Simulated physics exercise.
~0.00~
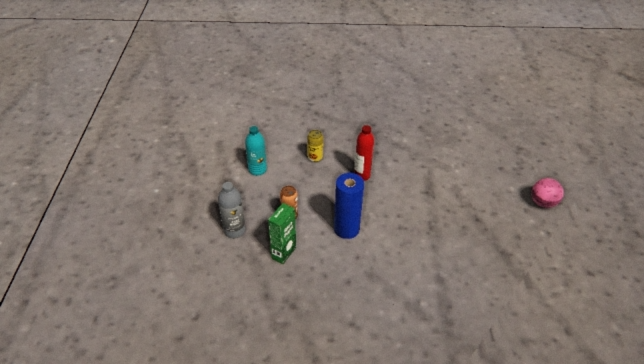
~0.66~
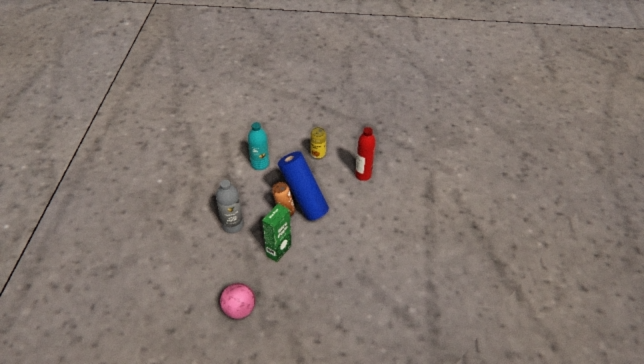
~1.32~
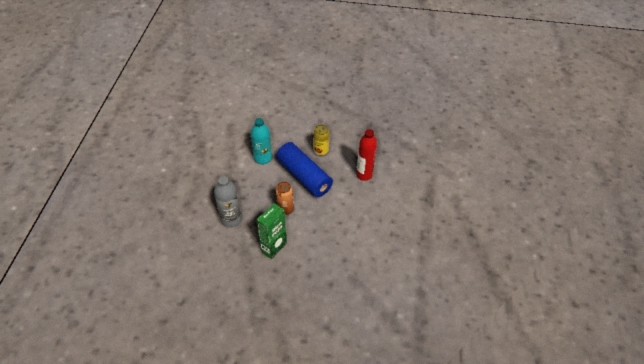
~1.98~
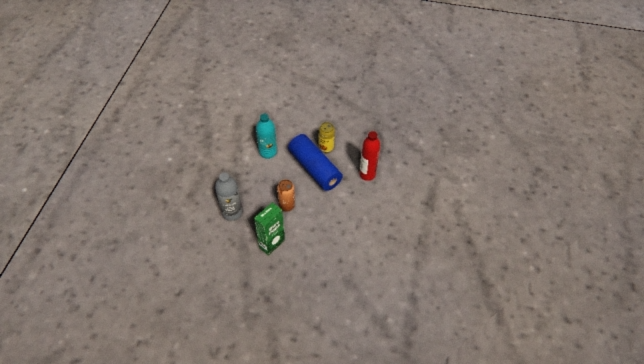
A pink ball rolls left past the group, and the blue roll topples onto its side.
